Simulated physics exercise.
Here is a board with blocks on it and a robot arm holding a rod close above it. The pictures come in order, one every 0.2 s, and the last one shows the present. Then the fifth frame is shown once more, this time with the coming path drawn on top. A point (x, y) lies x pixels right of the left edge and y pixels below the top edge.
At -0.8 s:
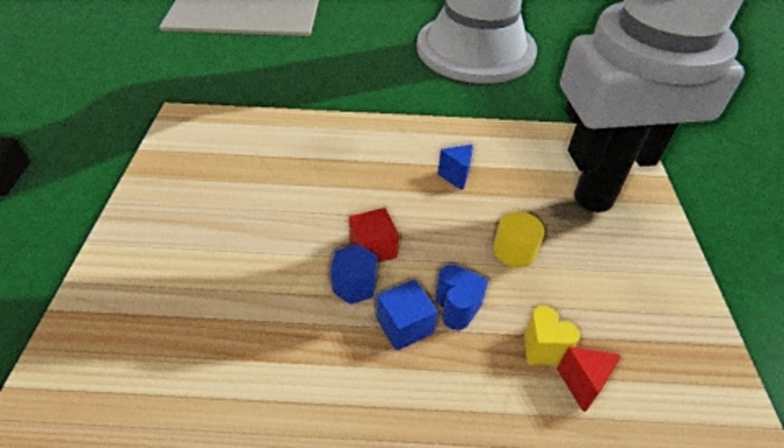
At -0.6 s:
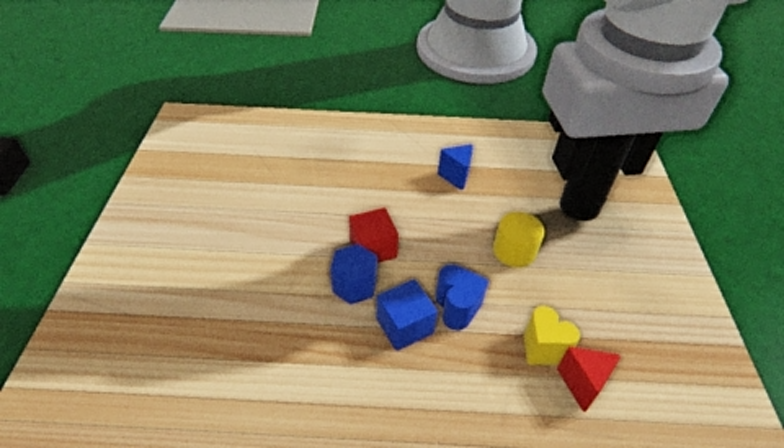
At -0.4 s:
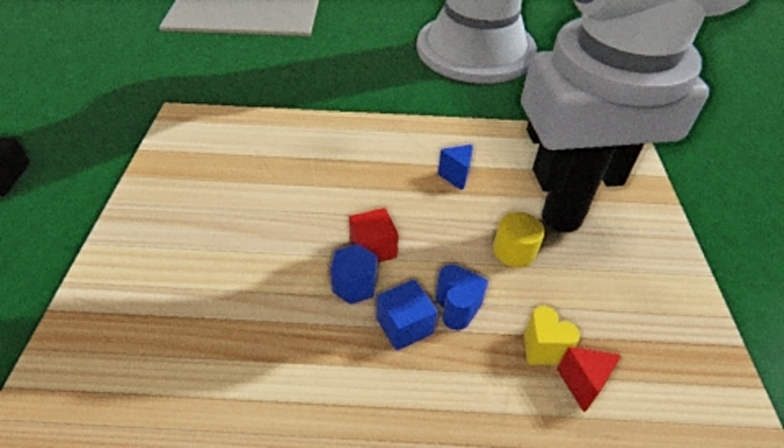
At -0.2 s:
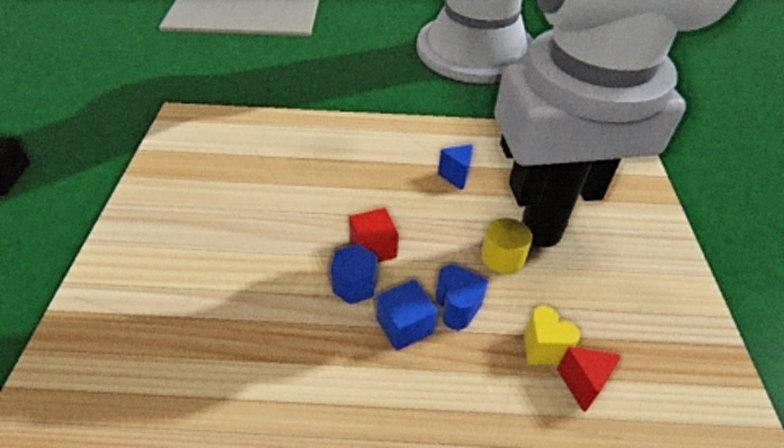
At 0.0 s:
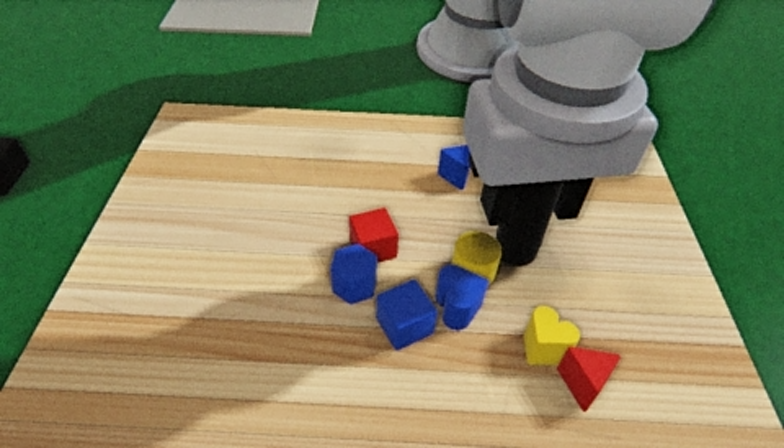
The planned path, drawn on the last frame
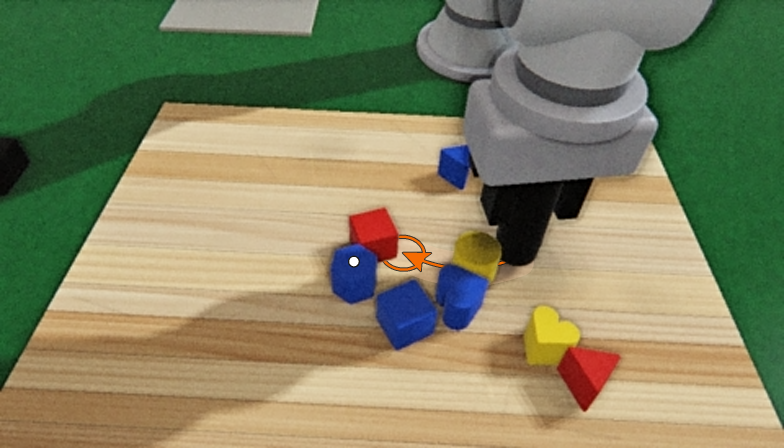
The robot arm moved its dark rod left and toward the viewer over the wooden board, then pushed the yellow cylinder left up beside the blue heart, while the other blocks stayed still.
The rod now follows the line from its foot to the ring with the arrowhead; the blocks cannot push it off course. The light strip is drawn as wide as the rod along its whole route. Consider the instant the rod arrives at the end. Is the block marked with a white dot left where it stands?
It seems not.
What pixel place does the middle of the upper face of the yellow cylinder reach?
It should be at about (381, 259).
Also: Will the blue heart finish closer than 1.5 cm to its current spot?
Yes, that is what happens.
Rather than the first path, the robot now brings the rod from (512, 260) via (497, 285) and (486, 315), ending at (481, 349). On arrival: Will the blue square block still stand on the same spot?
No
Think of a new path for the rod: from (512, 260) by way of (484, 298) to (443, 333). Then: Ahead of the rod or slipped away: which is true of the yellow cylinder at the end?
It is off to the side or behind.
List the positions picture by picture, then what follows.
In the first picture, rod's lower end (593, 200); blue six-sided block (354, 262); red square block (373, 224); blue heart (462, 284); yellow cylinder (522, 227).
In the second picture, rod (579, 208); blocks still.
In the third picture, rod (561, 219); blocks still.
In the fourth picture, rod (540, 233); yellow cylinder (510, 233).
In the fifth picture, rod (515, 251); blue six-sided block (354, 262); red square block (373, 224); blue heart (462, 284); yellow cylinder (479, 247).
Drawn move, from (512, 260) via (477, 268) and (438, 265), ending at (403, 253); the dot is on the blue six-sided block.
On the path given first. One third of the way, rod (479, 259); blue heart (455, 290), turned 30° anticlockwise; yellow cylinder (439, 254).
Two thirds of the way, rod (439, 256); blue heart (454, 290), turned 30° anticlockwise; yellow cylinder (401, 258).
At the end, rod (404, 243); blue six-sided block (334, 264); red square block (357, 218); blue heart (454, 290), turned 30° anticlockwise; yellow cylinder (381, 259).
